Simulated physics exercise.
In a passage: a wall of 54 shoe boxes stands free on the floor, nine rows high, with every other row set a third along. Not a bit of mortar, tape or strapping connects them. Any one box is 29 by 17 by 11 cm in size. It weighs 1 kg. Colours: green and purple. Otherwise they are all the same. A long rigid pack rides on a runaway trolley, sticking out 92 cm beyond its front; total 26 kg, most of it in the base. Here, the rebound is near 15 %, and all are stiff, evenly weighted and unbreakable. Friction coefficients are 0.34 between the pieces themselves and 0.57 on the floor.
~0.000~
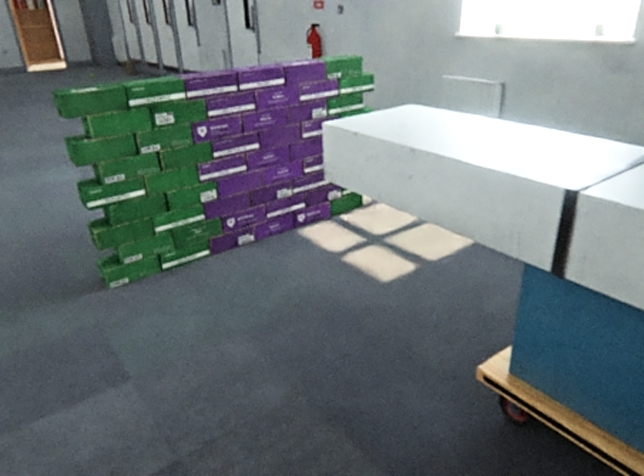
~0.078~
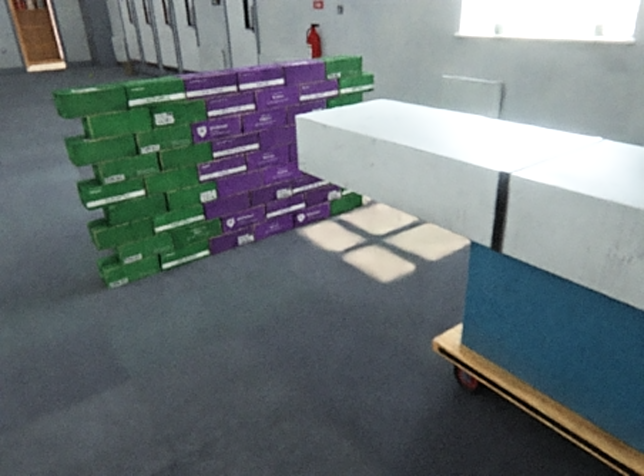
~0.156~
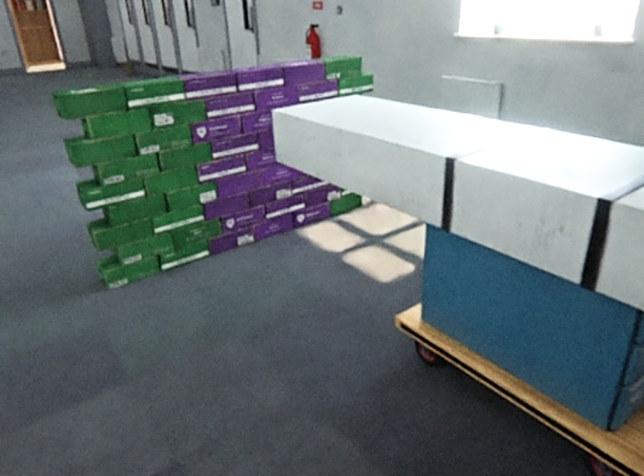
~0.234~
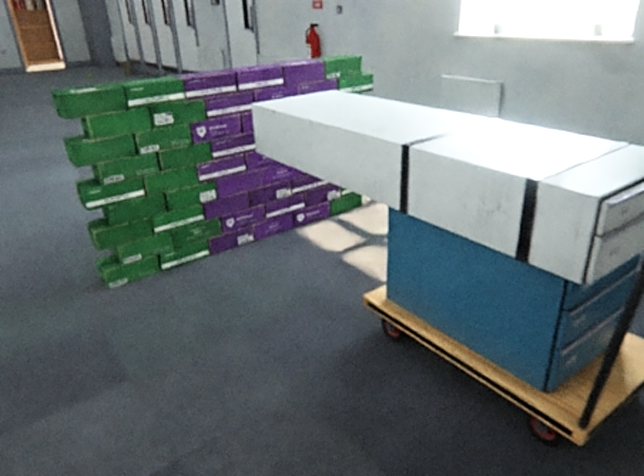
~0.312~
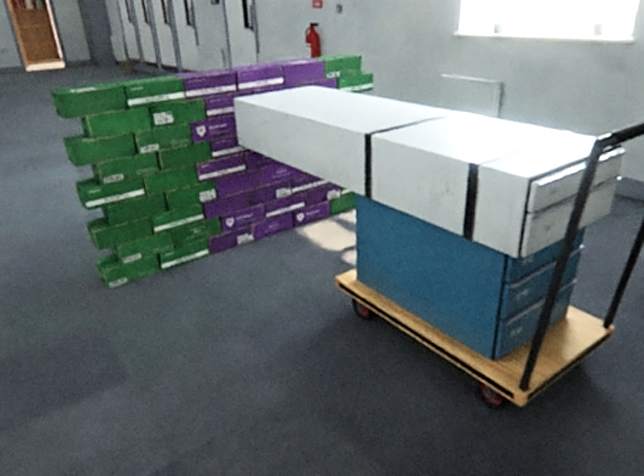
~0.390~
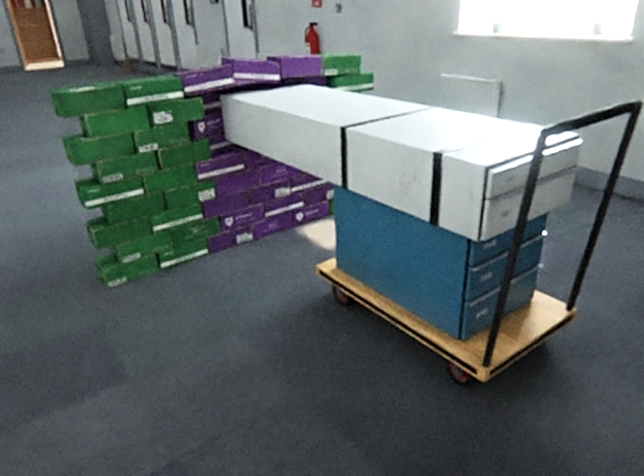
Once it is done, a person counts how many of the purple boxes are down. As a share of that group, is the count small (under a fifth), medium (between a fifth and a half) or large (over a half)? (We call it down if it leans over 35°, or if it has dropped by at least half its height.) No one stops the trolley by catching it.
It is medium.
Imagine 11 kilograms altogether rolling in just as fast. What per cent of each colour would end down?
Green 10, purple 40 %.
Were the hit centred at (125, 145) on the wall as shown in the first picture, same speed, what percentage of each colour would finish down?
That would leave green at 40 % and purple at 0 %.
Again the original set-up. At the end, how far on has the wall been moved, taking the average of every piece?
Roughly 25 cm.
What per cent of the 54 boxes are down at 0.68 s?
By then 15 %.
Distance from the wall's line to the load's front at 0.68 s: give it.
Roughly 65 cm past it.
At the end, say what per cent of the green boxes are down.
For green, it's 0 per cent down at the end.
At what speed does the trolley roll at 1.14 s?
The trolley is doing roughly 0.3 m/s at that moment.
After 0.48 s, load 29 cm past the wall's line, still rolling; 1 of the 27 purple boxes down (1 of 54 in all colours); top purple box shifted 43 mm; top green box shifted 10 mm.
After 0.68 s, load 63 cm past the wall's line, still rolling; 9 of the 27 purple boxes down (9 of 54 in all colours); top purple box 22 mm lower; top green box shifted 15 mm.
After 0.94 s, load 1.01 m past the wall's line, still rolling; 9 of the 27 purple boxes down (9 of 54 in all colours); top purple box 22 mm lower; top green box shifted 14 mm.
After 1.14 s, load 1.12 m past the wall's line, still rolling; 9 of the 27 purple boxes down (9 of 54 in all colours); top purple box 22 mm lower; top green box shifted 32 mm.
At rest (1.7 s), load 1.13 m past the wall's line, stopped; 9 of the 27 purple boxes down (9 of 54 in all colours); top purple box 22 mm lower; top green box shifted 37 mm. That is 33 per cent. As the last picture would show them, middles, top purple box near (229, 65), top green box near (147, 90).
